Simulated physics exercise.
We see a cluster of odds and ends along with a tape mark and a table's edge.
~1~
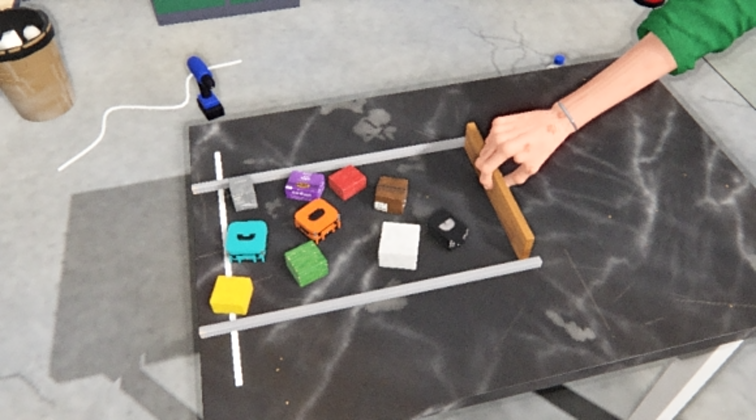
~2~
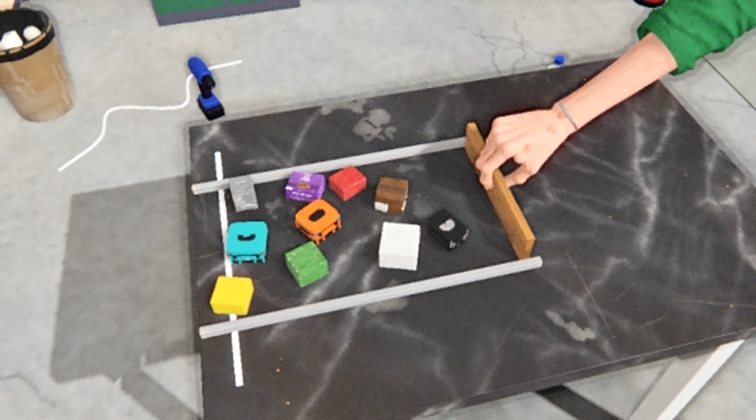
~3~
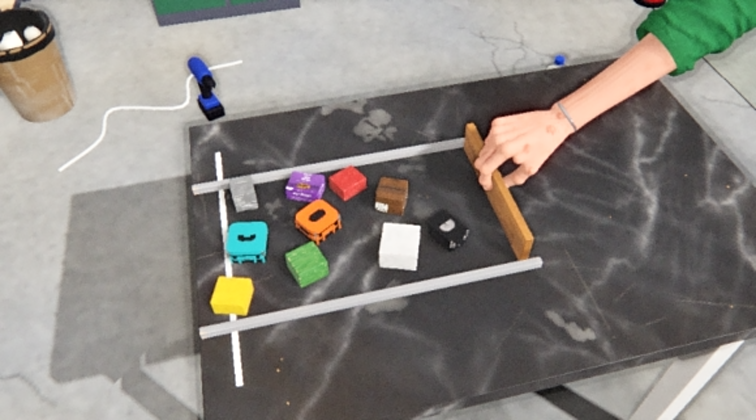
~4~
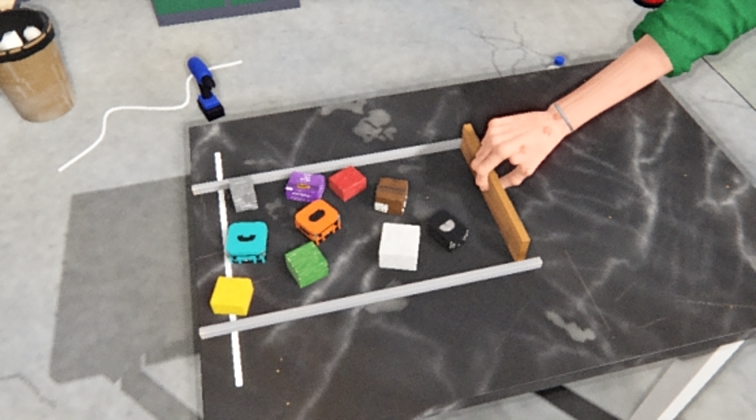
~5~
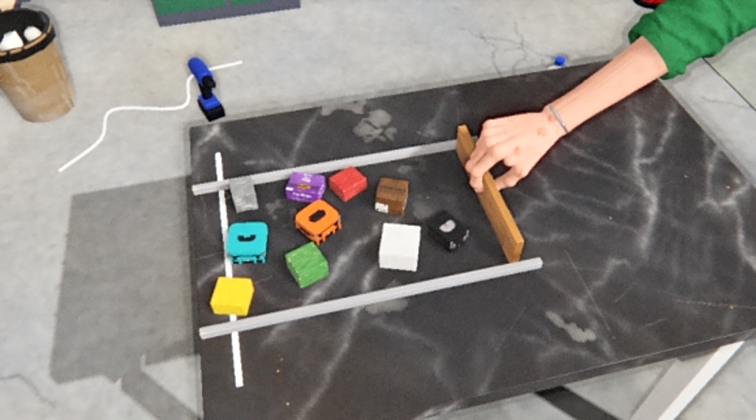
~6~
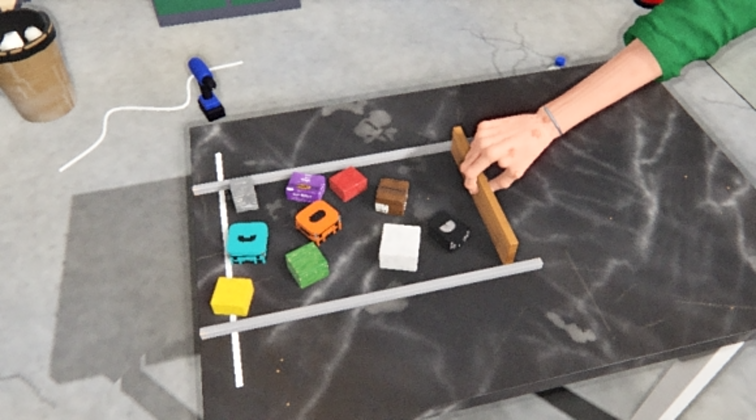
A hand slides a wooden board slightly left between two rails toward scattered colourful blocks.
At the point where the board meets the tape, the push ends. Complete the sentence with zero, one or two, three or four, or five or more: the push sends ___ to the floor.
The push sends five or more to the floor.
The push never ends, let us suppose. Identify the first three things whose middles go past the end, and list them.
Yellow block, turquoise case, grey box.
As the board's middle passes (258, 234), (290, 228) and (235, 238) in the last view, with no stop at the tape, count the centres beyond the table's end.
Respectively, 4, 1 and 7.
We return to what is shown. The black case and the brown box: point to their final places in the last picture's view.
Roughly at (215, 275) and at (210, 237), in that order.
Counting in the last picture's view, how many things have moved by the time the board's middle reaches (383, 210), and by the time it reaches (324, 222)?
I count 3 first and 10 after.
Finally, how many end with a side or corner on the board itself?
Tally at the end: 3.
Soon after, none off yet; yellow block at rest near (233, 296); turquoise case at rest near (249, 244); grey box at rest near (244, 194).
After that, one off so far; yellow block on its side near (185, 342); turquoise case displaced about its own width near (191, 255); grey box displaced well along near (192, 203).
In the end, the number that fall off is five or more; gone, white block, orange case, purple box, green block, grey box, turquoise case and yellow block.
